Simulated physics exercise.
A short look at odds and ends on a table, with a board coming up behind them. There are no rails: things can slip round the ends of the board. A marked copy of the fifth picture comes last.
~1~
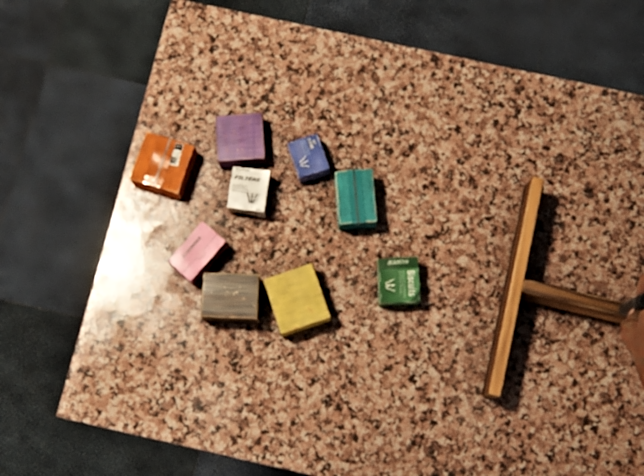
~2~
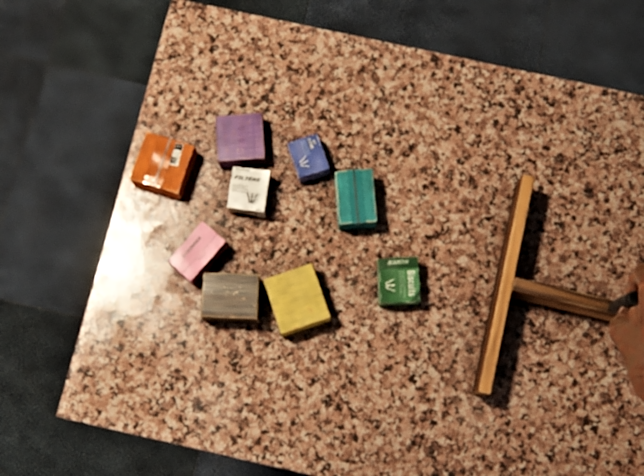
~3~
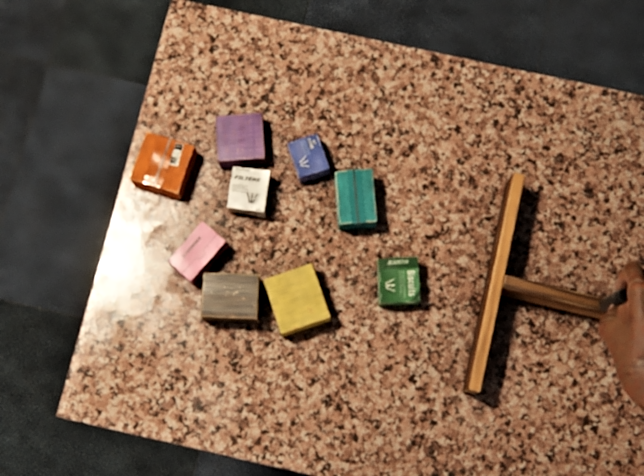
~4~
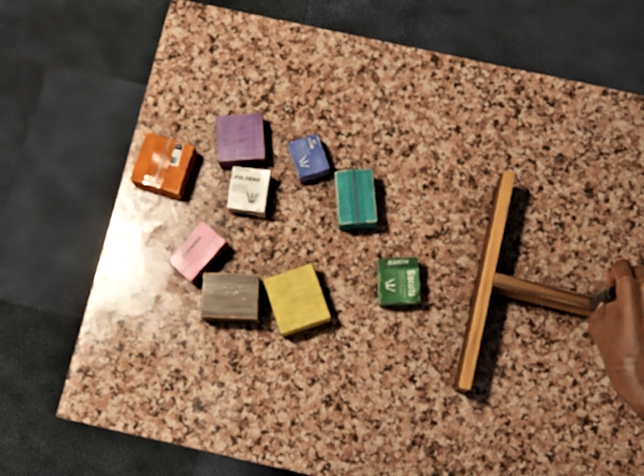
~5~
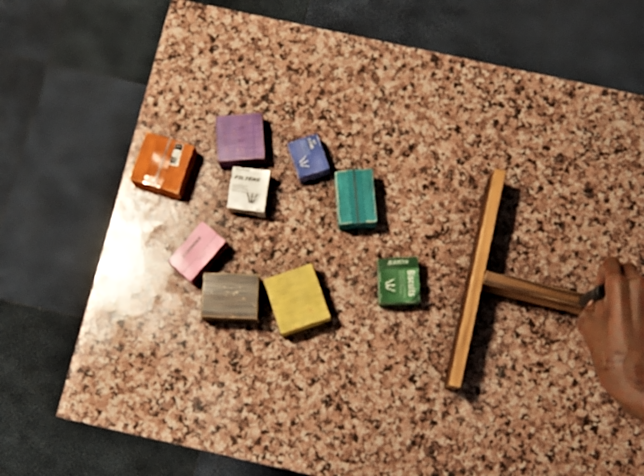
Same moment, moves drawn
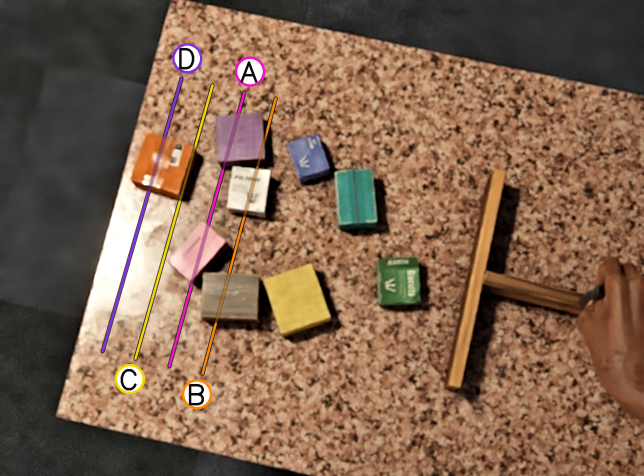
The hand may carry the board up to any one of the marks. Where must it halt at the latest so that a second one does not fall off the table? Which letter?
The farthest such stop is A.
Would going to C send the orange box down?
Yes.
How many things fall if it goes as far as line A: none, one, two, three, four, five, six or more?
By then, one.
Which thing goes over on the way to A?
The orange box.
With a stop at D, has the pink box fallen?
Yes.
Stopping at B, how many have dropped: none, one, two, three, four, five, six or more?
The count is none.
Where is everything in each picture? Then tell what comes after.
Yellow block (298, 300); green packet (398, 282); orange box (164, 166), in the first frame.
Board (508, 282); black block (231, 298), in the second frame.
Board (497, 279); purple block (241, 140), in the third frame.
Board (488, 277); turquoise box (356, 200), in the fourth frame.
Board (478, 275); yellow block (298, 300); green packet (398, 282); orange box (164, 166), in the fifth frame.
On the marked copy, A at (208, 225); B at (240, 232); C at (175, 218); D at (143, 211).
Following A. Soon after the start, board (381, 254); green packet (349, 269); orange box (164, 166).
Later, board (283, 233); orange box (153, 166); purple block (209, 132).
In the end, board (209, 217); orange box over the edge; purple block (152, 96); one fallen.
As for the rest, B is within the limit but short; C drops three; D drops four.
